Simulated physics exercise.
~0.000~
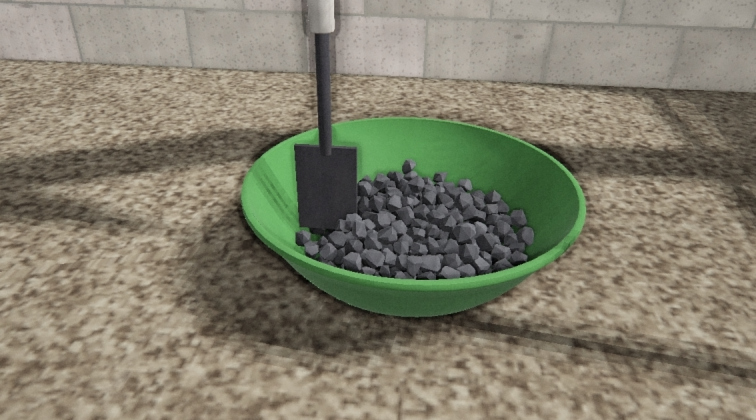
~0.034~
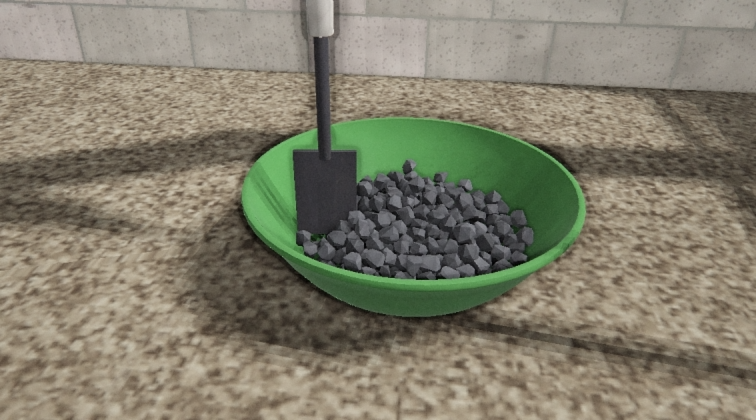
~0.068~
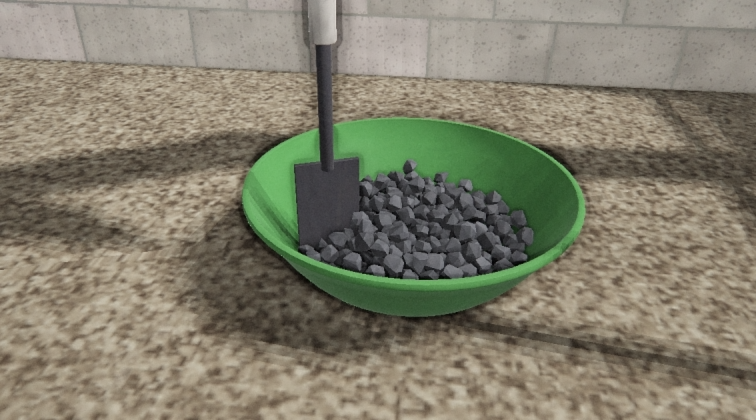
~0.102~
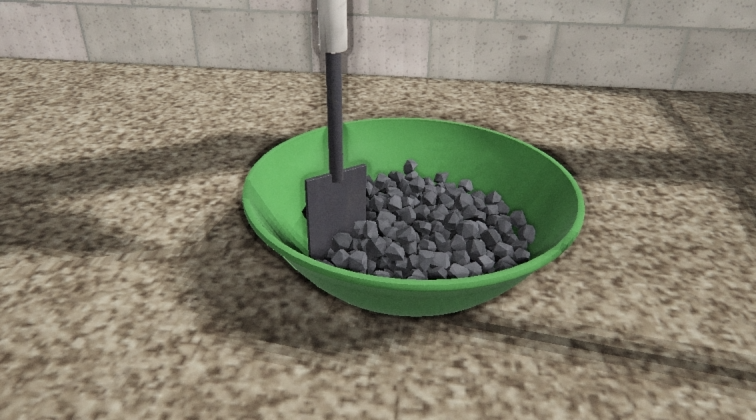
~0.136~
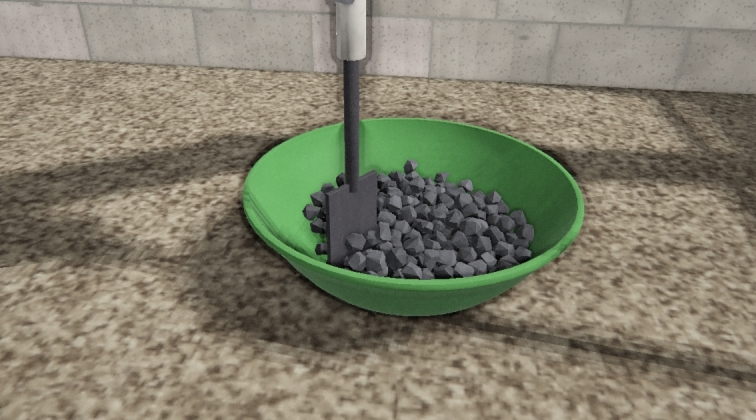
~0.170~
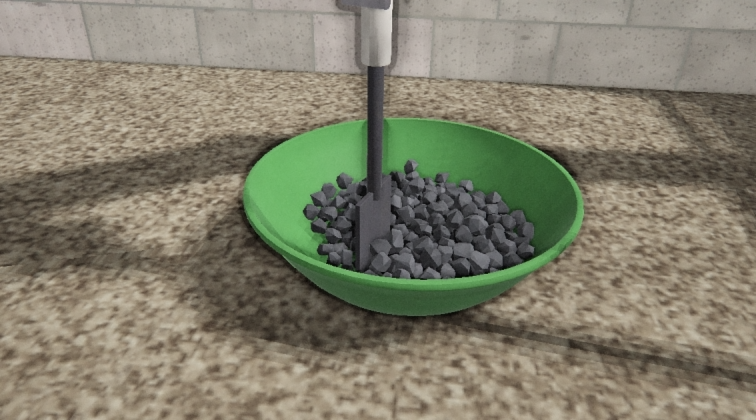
A wide green bowl holding a heap of dark grey pebbles sits on a speckled brown countertop before a pale tiled wall, seen from slightly above by a still camera. A dark, flat-bladed spoon on a light grey robot arm stands upright at the bowl's left side. The spoon moves slowly rightward and nearer the viewer through the pebbles, its blade turning until it looks narrow.
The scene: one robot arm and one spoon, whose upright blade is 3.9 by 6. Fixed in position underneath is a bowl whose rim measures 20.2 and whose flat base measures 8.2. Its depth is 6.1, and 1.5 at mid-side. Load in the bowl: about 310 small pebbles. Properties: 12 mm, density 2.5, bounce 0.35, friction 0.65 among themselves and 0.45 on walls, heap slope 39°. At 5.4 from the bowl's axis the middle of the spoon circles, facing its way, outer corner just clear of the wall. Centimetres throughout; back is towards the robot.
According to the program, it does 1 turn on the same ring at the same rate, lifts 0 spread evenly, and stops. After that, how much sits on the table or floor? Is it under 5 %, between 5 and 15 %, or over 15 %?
Between 5 and 15 %.
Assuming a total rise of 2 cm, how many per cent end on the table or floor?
Near 5 in a hundred.
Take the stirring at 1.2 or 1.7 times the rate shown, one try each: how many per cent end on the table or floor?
Around 15 percent for the first try and 30 percent for the second.
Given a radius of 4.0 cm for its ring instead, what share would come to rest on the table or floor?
Near 5 %.
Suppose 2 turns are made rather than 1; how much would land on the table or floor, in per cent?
Then some 20 per cent.
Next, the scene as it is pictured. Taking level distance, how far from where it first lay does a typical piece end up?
Reading: Around 8 cm.
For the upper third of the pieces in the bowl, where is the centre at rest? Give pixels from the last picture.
Looks like roughly (334, 237) to me.
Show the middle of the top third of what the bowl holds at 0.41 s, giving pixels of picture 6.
Centre estimate: Approx. (491, 184) px.
After 0.41 s, 182° round, highest piece 8 above the table; 307 in the bowl, 1 on the table or floor, 5 in flight or on the tool.
After 0.65 s, 295° round, highest piece 8 above the table; 292 in the bowl, 17 on the table or floor, 4 in flight or on the tool.
After 0.97 s, 0° round, highest piece 6 above the table; 281 in the bowl, 32 on the table or floor.
After 1.67 s, 0° round, highest piece 6 above the table; 281 in the bowl, 32 on the table or floor.
In the end, 281 in the bowl, 32 on the table or floor. That is 10 % on the table or floor.
